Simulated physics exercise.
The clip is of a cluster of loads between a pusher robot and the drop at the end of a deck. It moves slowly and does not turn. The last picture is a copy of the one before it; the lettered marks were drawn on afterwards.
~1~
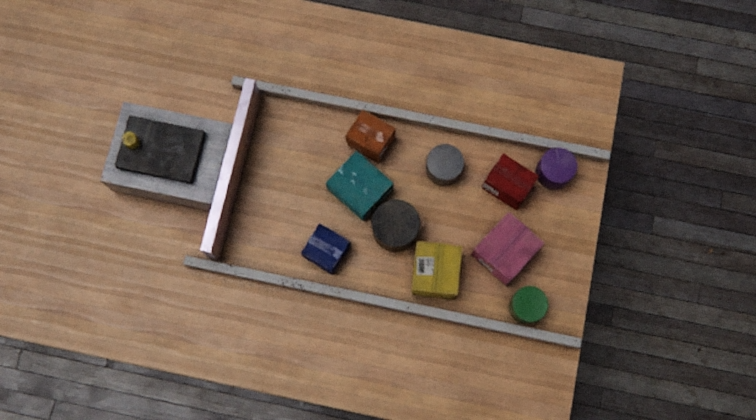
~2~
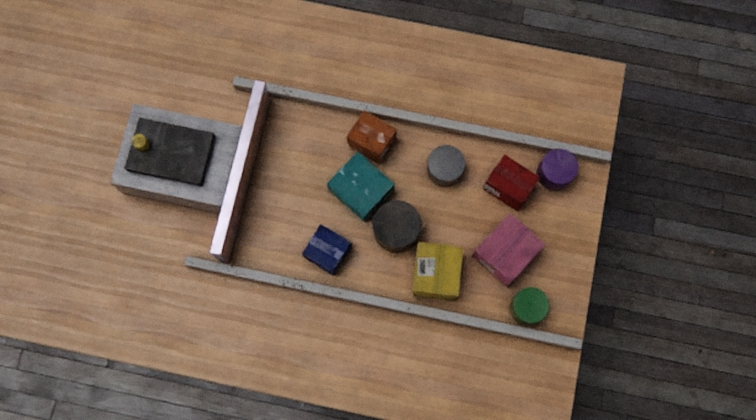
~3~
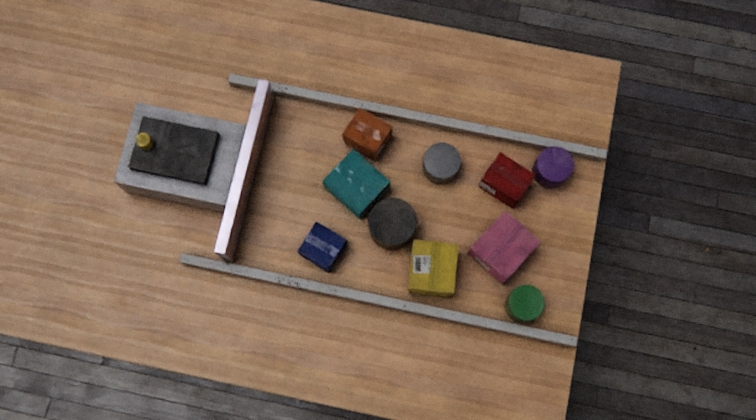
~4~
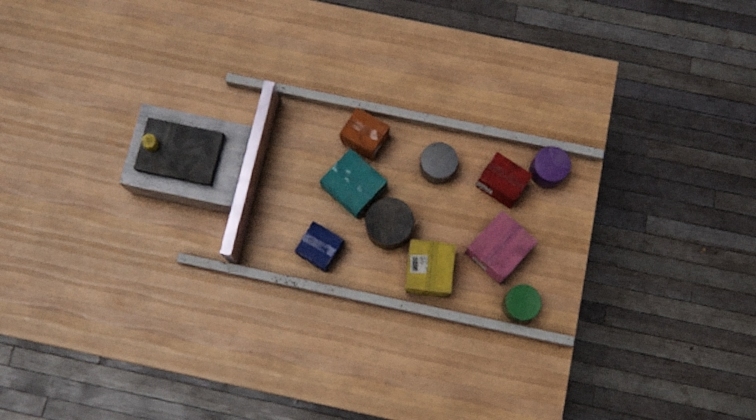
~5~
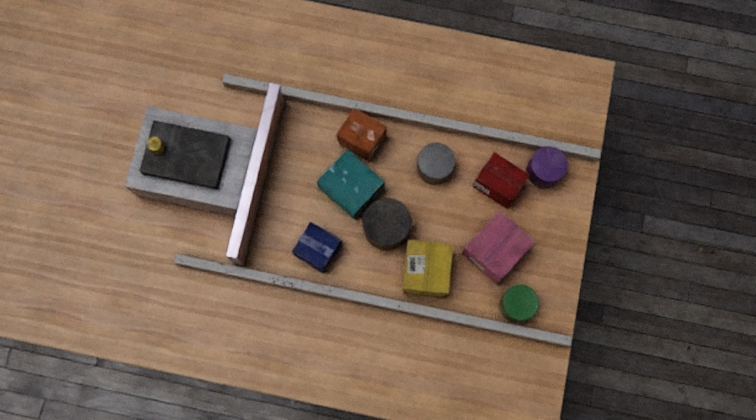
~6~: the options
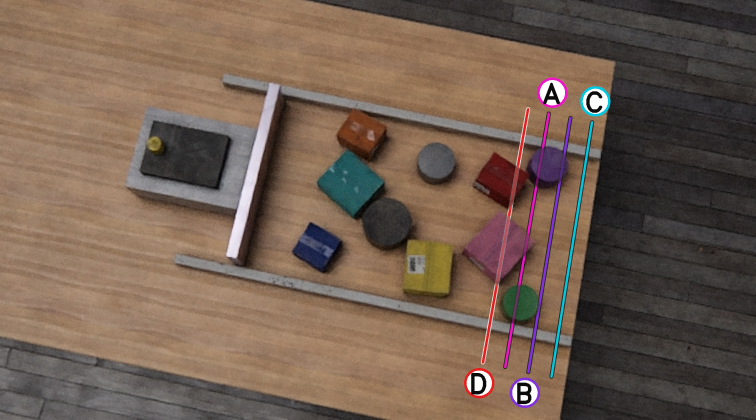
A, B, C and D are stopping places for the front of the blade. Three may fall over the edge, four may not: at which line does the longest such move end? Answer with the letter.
Stop at D.
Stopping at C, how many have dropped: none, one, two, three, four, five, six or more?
Six or more.
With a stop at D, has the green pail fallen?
By then, yes.
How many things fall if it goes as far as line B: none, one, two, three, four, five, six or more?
Six or more.
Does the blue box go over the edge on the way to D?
By then, no.
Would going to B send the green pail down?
By then, yes.
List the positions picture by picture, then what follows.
In the first picture, grey canister (444, 165); orange parcel (371, 137); black pail (395, 227).
In the second picture, robot (176, 153); turquoise parcel (361, 187).
In the third picture, robot (180, 152); yellow parcel (433, 269).
In the fourth picture, robot (186, 153); green pail (521, 304).
In the fifth picture, robot (191, 156); pink box (498, 248); grey canister (436, 164); orange parcel (362, 135).
On the marked copy, A at (528, 236); B at (550, 241); C at (572, 245); D at (506, 231).
Taking D. A third of the way, robot (281, 174); orange parcel (384, 137); yellow parcel (439, 278).
Two thirds of the way, robot (373, 193); green pail (523, 305); red box (532, 197).
When it is over, robot (444, 208); green pail over the edge; purple canister over the edge; two fallen.
As for the rest, A drops four; B drops six; C drops ten.
